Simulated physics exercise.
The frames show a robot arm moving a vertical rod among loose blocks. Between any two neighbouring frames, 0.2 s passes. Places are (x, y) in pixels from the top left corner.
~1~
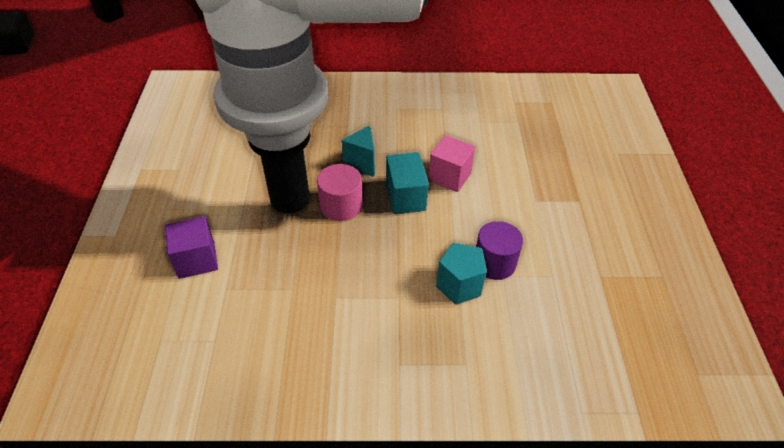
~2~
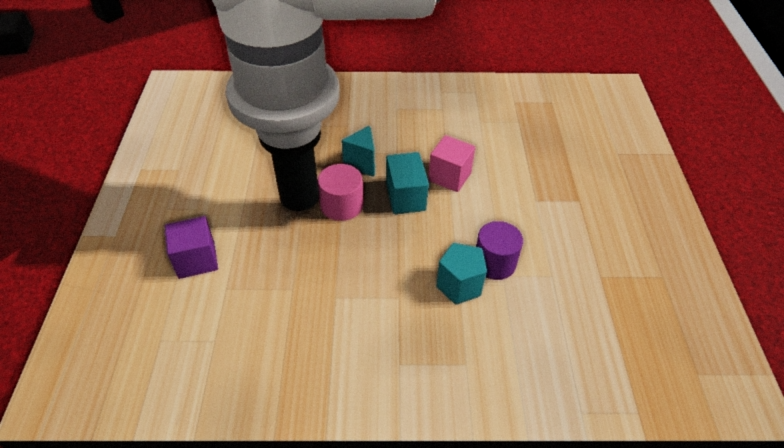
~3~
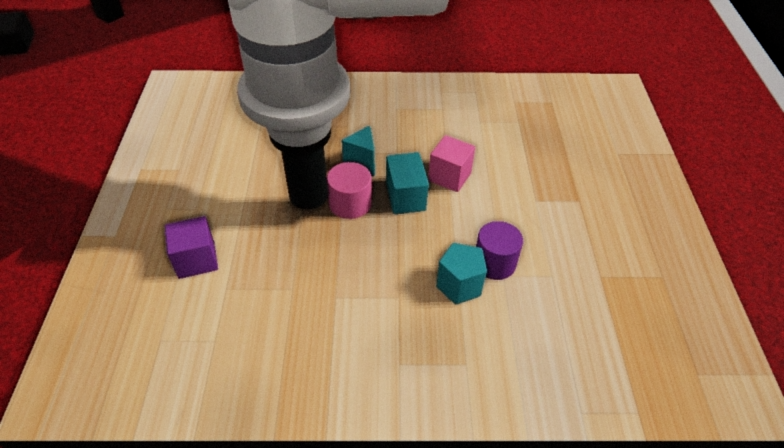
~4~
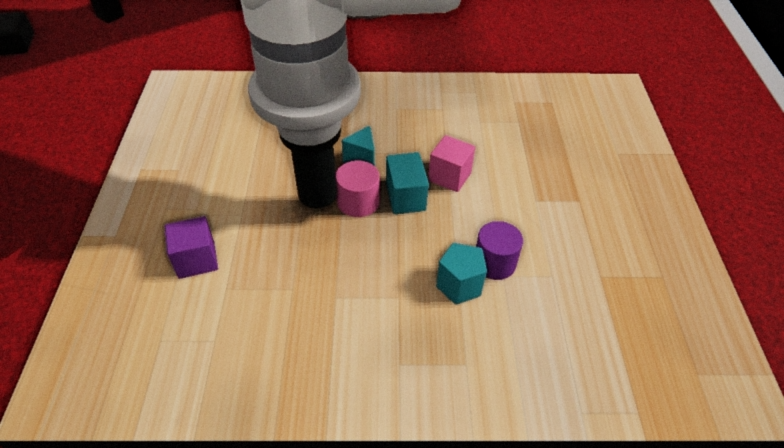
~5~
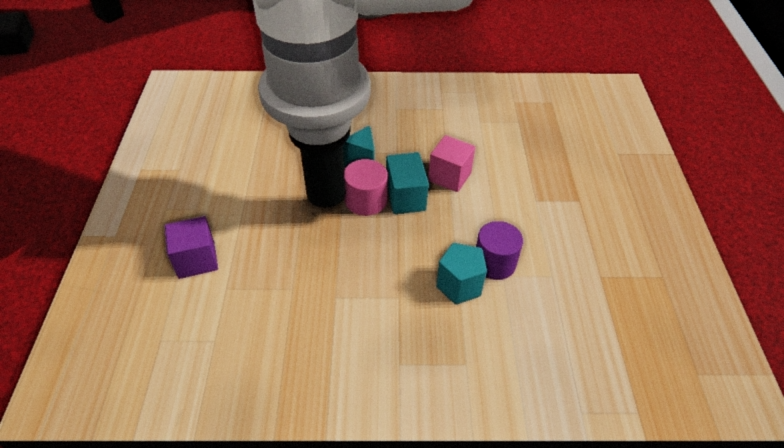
Robot arm moving a black rod rightward across a wooden table, nudging a pink cylinder right toward a teal block.
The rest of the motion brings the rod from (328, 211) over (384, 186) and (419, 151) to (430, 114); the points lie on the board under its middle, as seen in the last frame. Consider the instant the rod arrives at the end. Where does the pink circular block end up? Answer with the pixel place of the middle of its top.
The centre of its top face lies at (457, 134).
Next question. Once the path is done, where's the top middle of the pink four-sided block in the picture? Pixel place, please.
I'd say the pink four-sided block ends with its top centre at (533, 144).
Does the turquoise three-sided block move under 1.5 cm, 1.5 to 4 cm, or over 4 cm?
Short: Under 1.5 cm.
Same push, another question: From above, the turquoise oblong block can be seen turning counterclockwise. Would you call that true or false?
Verdict: False.
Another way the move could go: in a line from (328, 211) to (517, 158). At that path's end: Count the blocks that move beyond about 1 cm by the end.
The result: Three blocks or more.
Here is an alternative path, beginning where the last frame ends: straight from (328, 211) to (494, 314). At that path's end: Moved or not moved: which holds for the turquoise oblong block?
That block moves.
The first path, step by step. One third of the way, rod (384, 169); pink circular block (425, 156); turquoise oblong block (466, 158); pink four-sided block (499, 143), turned 15° clockwise.
Two thirds of the way, rod (420, 134); turquoise three-sided block (366, 135), turned 35° anticlockwise; pink circular block (457, 136); turquoise oblong block (492, 157), turned 20° clockwise; pink four-sided block (533, 144).
At the end, rod (432, 97); turquoise three-sided block (366, 135), turned 35° anticlockwise; pink circular block (457, 134); turquoise oblong block (492, 157), turned 20° clockwise; pink four-sided block (533, 144).
